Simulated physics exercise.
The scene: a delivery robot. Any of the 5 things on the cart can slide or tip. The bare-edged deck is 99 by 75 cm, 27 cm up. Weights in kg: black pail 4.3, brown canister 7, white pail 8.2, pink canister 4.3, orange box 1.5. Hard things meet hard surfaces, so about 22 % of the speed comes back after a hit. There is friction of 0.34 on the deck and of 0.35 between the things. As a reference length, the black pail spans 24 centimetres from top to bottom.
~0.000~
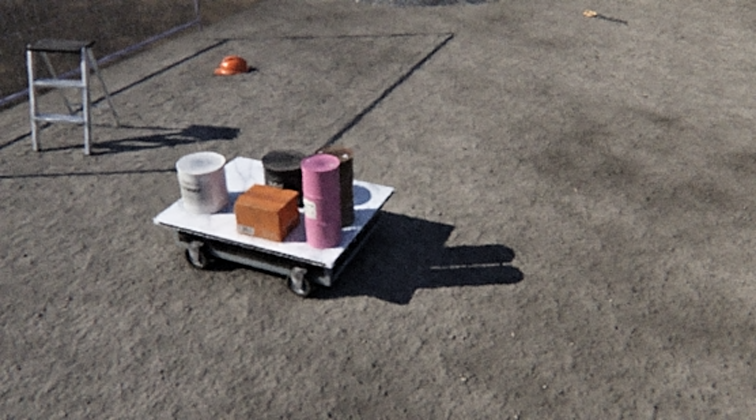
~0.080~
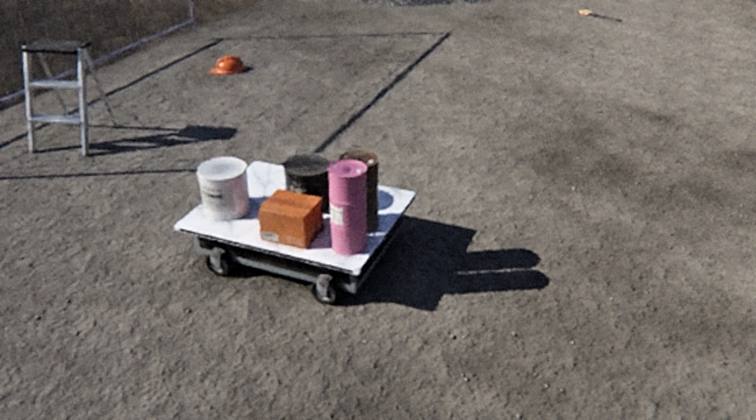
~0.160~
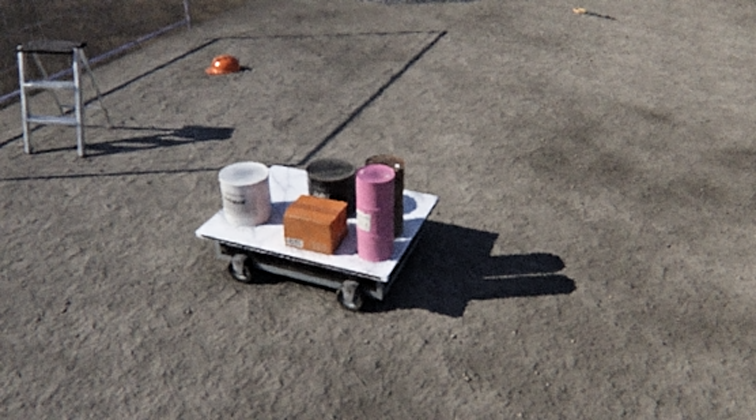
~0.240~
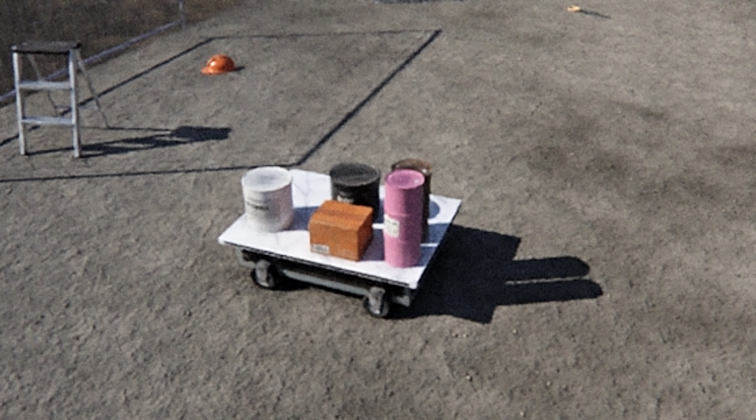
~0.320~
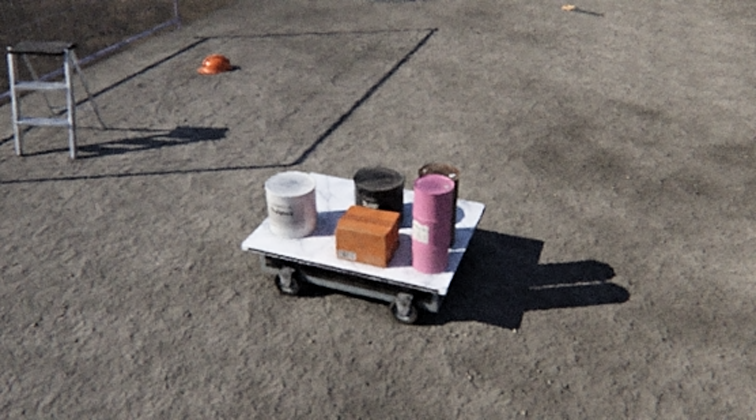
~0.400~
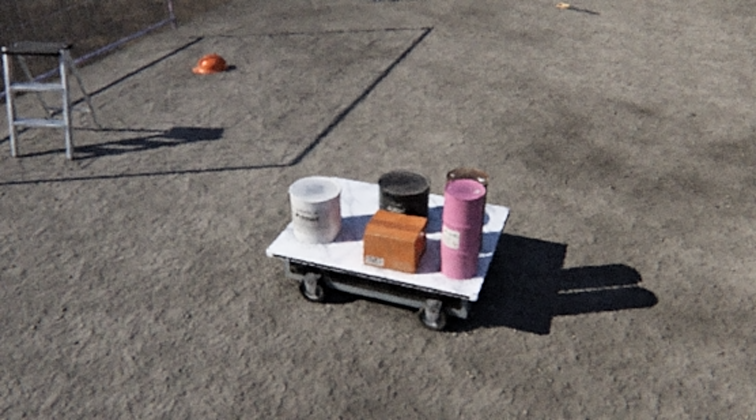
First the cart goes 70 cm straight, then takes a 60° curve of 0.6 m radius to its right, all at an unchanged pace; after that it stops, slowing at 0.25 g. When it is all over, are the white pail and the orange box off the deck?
Afterwards, the white pail is still carried and the orange box is still carried.
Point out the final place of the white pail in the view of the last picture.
About (476, 365).
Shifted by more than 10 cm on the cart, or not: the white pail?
As for the white pail, it stays where it was.
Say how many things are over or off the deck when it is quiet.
Count: 3.
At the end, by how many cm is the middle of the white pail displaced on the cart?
Displacement: Approx. 4 cm.
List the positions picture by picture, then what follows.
In the first picture, 0 cm covered; white pail (204, 183); orange box (268, 213).
In the second picture, 14 cm covered; pink canister (348, 208); black pail (310, 184).
In the third picture, 27 cm covered; pink canister (375, 214).
In the fourth picture, 41 cm covered; black pail (355, 193).
In the fifth picture, 54 cm covered; pink canister (432, 225); black pail (379, 198).
In the sixth picture, 68 cm covered; white pail (317, 210); orange box (395, 241).
After 0.70 s, 119 cm covered, turned 33°; orange box slid 21 cm near (484, 276); pink canister slid 37 cm; brown canister slid 34 cm.
After 0.90 s, 153 cm covered, turned 59°; black pail, brown canister and pink canister now off the deck; orange box slid 40 cm near (527, 319); white pail slid 3 cm near (428, 258).
After 1.30 s, 207 cm covered, turned 60°; orange box slid 41 cm; white pail slid 4 cm near (464, 337).
At rest (2.1 s), off the deck, black pail, brown canister and pink canister; not toppled but over 10 cm from the start, orange box; the last one in place, give or take 10 cm. In the last view, white pail near (476, 365).
